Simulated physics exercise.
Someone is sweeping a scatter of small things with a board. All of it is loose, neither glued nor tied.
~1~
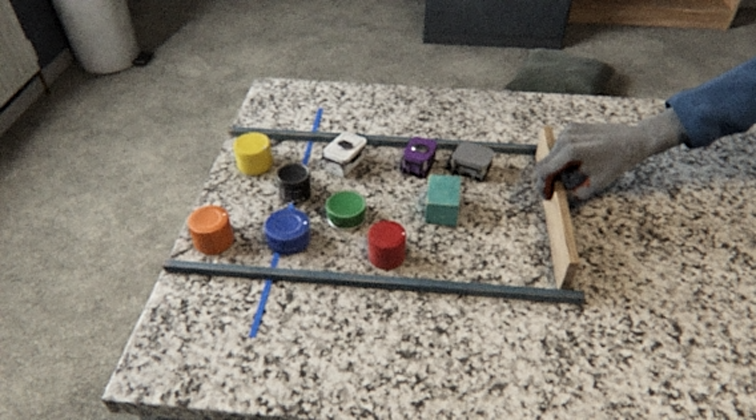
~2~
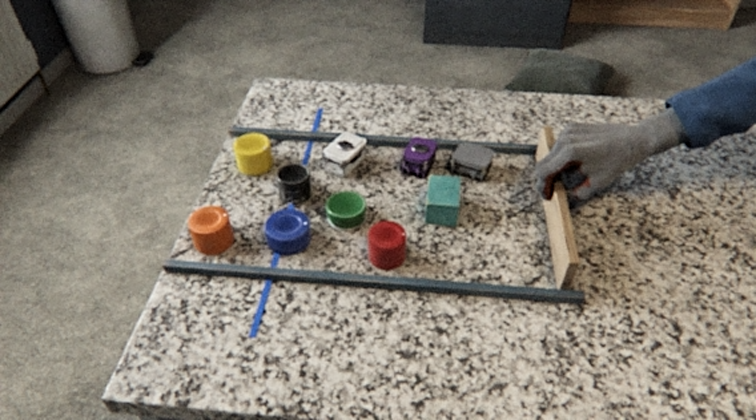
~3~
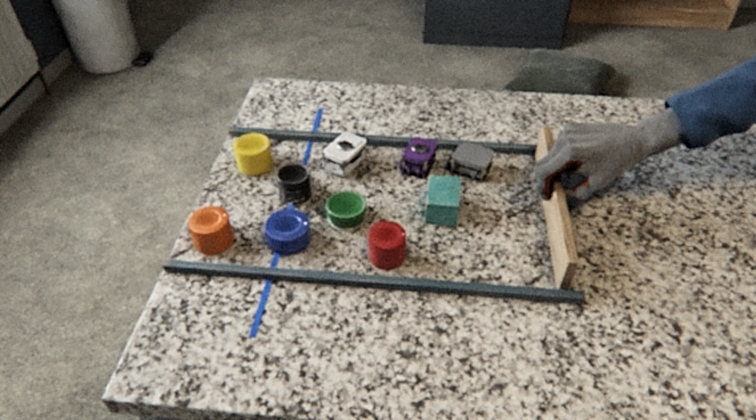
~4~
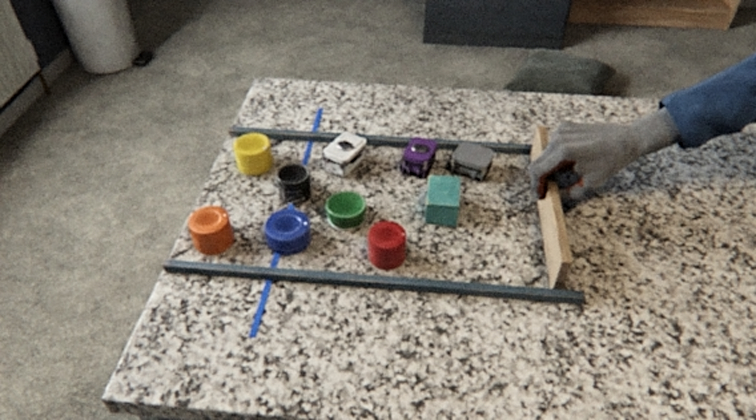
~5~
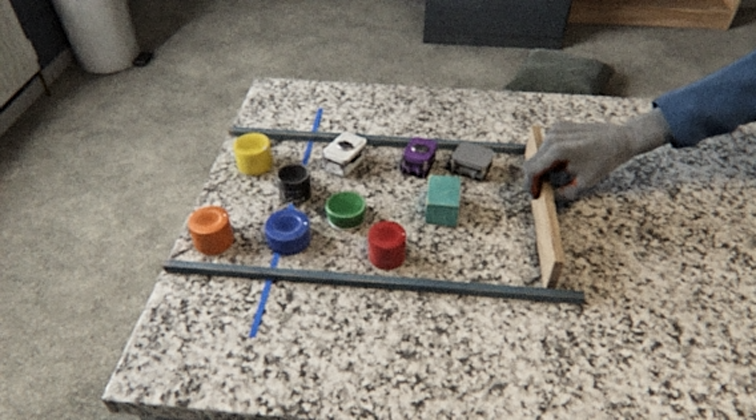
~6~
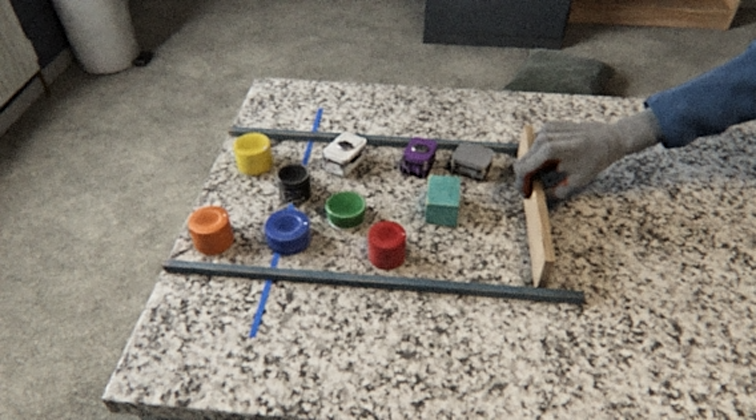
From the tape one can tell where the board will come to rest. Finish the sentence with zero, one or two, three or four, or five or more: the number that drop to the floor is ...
The number that drop to the floor is one or two.
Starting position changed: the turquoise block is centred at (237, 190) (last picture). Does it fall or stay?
From that start, the object then is safe.
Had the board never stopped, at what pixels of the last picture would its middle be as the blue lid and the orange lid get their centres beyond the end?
I'd say about (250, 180) for the first one and about (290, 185) for the second.
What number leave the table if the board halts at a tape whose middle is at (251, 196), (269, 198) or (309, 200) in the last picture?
Per try in turn: 3, 3, 0.
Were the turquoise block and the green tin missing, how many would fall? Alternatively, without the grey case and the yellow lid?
Well, the first time you'd get 1, and the next time 0.
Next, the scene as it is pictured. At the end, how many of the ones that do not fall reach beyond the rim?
1 overhanging.
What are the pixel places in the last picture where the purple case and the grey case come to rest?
Final positions - purple case around (259, 148), grey case around (288, 154).
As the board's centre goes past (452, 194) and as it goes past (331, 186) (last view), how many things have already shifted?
Tally: First 3; then 9.
A little later, none off yet; orange lid at rest near (211, 230); yellow lid at rest near (254, 154); black tub at rest near (294, 184).
When it is over, the number that fall off is one or two; down, yellow lid.
